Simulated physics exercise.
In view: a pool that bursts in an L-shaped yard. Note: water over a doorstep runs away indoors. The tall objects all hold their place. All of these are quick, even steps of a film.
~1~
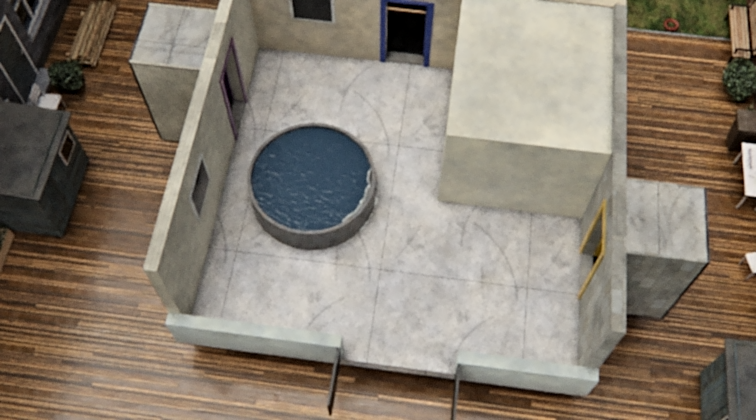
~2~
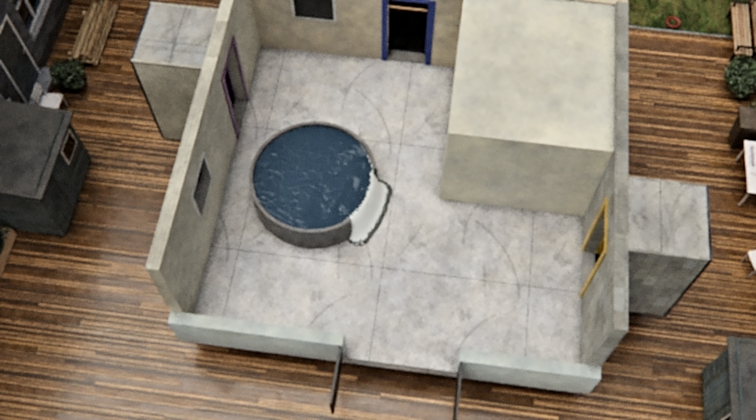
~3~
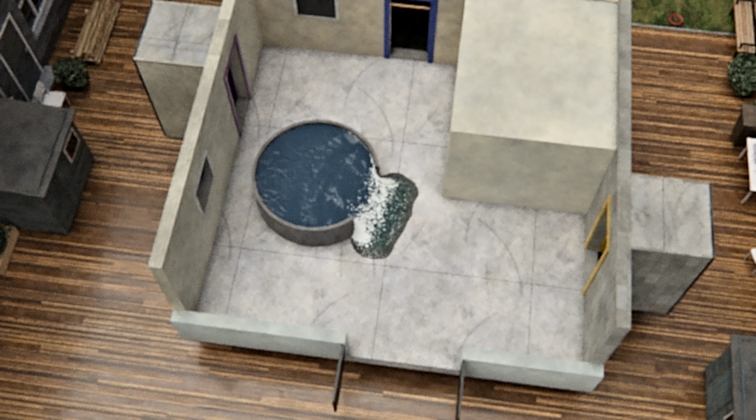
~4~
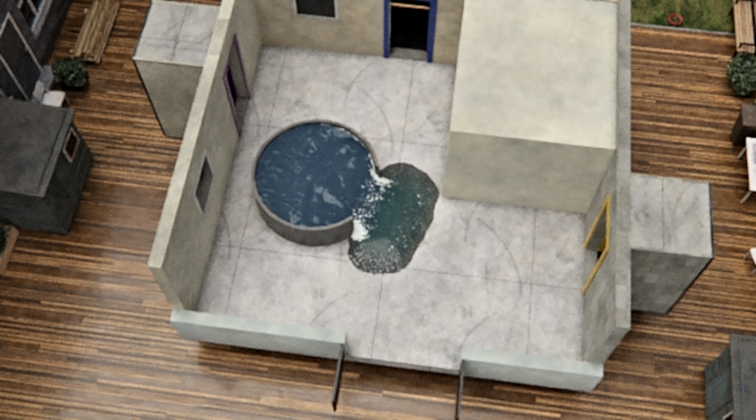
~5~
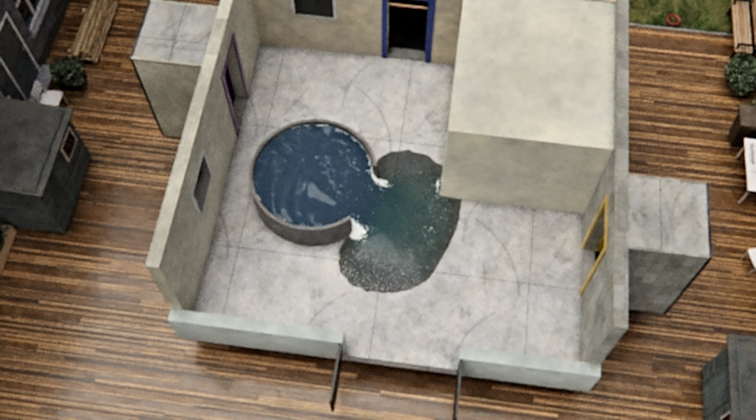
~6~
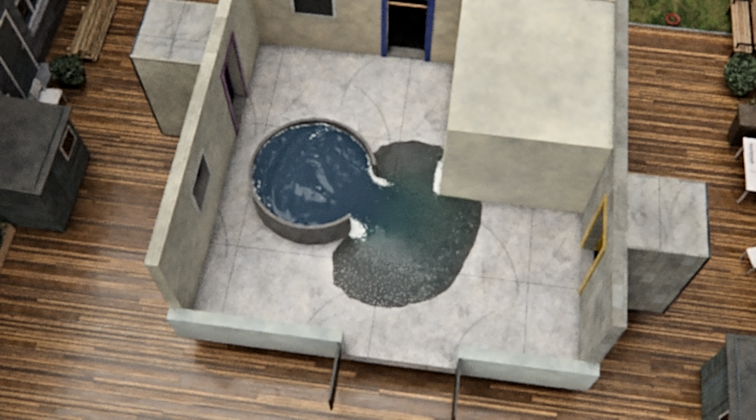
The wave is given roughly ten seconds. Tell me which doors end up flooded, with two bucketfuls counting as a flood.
The blue door will be within bounds. The yellow door will be over the limit. The purple door will be within bounds.
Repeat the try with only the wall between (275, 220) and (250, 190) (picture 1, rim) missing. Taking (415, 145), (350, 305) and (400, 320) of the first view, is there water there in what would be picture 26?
Taking each in turn, they come out kept dry, watered, watered.
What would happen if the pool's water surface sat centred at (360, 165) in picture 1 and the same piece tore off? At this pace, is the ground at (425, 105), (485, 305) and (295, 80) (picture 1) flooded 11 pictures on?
Soaked, soaked, spared.
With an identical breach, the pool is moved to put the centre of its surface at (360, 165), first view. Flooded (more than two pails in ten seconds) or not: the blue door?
Blue: Over the limit.
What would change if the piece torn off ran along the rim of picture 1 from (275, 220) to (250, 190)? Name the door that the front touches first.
Lab note - earliest arrival at the one in purple.
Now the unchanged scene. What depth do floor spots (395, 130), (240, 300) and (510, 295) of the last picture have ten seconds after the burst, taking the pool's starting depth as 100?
The depth comes out near 2, 4 and 12 per cent.
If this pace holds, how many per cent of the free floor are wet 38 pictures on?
About 65 per cent.
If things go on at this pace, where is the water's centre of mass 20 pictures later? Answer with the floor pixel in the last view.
Near pixel (414, 227).
A moment on, water covers 40 % of the floor; the blue door not reached, the yellow door not reached, the purple door not reached.
Next, water covers 50 % of the floor; the blue door not reached, the yellow door over two buckets in, the purple door not reached.
Then, water covers 55 % of the floor; the blue door under two buckets in, the yellow door far over two buckets in, the purple door not reached.
Later, water covers 65 % of the floor; the blue door under two buckets in, the yellow door far over two buckets in, the purple door not reached.
In the end, water covers 95 % of the floor; the blue door under two buckets in, the yellow door far over two buckets in, the purple door wet at the sill, nothing in.
